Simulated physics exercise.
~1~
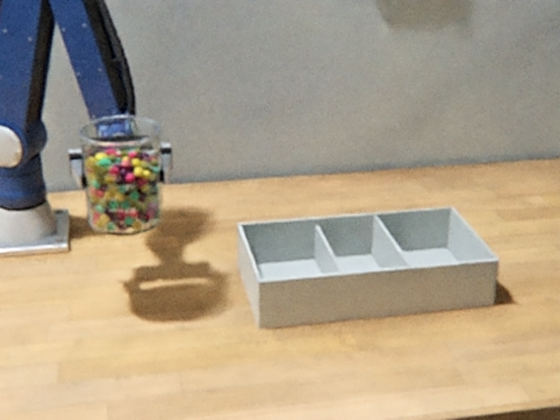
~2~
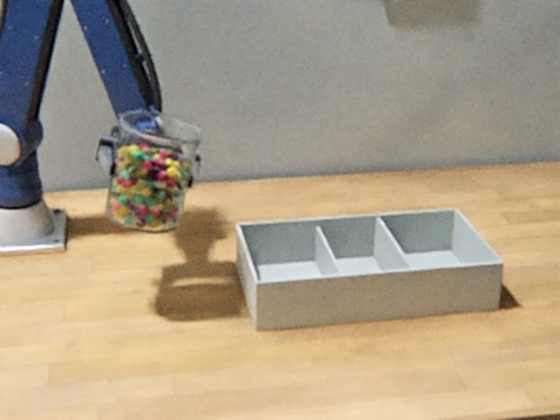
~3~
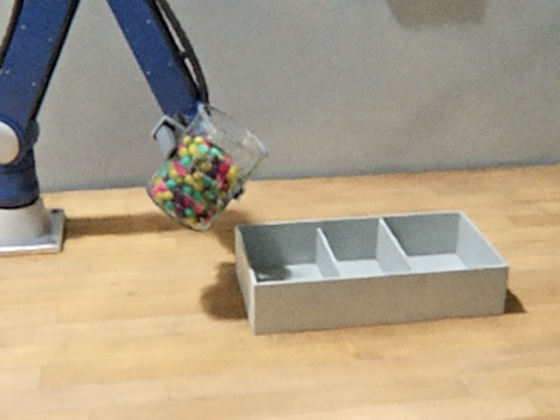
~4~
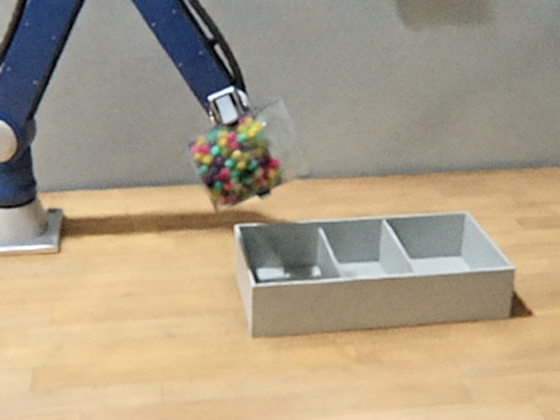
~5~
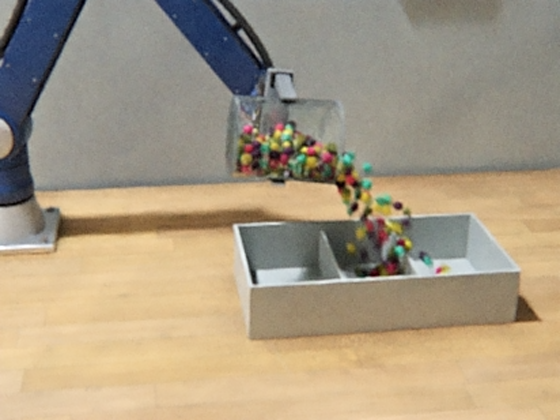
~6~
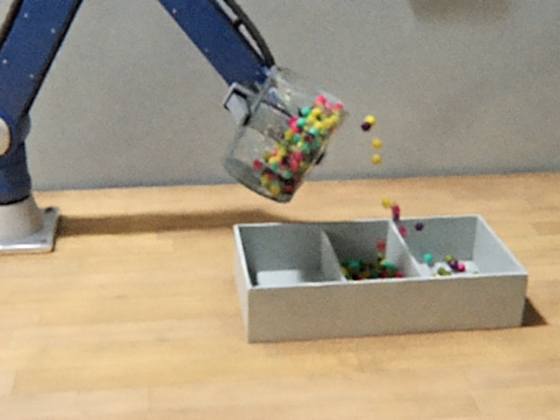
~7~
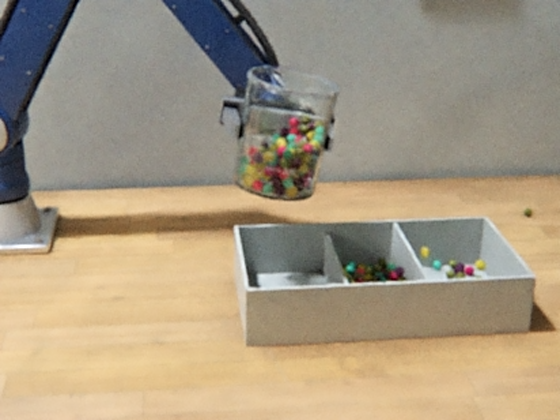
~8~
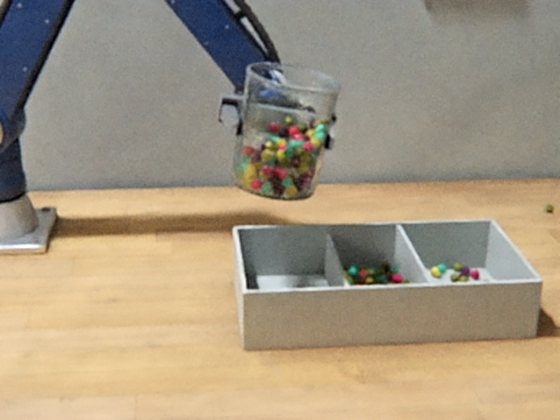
To begin with, a blue robot arm holds a clear beaker of colourful round sweets upright, to the left of an empty grey box with three compartments on a wooden table. The arm carries the beaker to the right, tipping it further as it nears the box. Once the beaker lies on its side, sweets stream over its rim into the box. The arm then tilts it back up while the last few pieces drop. Finally, the beaker hangs nearly upright, still holding about half its sweets, with many in the middle compartment, fewer in the right one and the left almost empty.
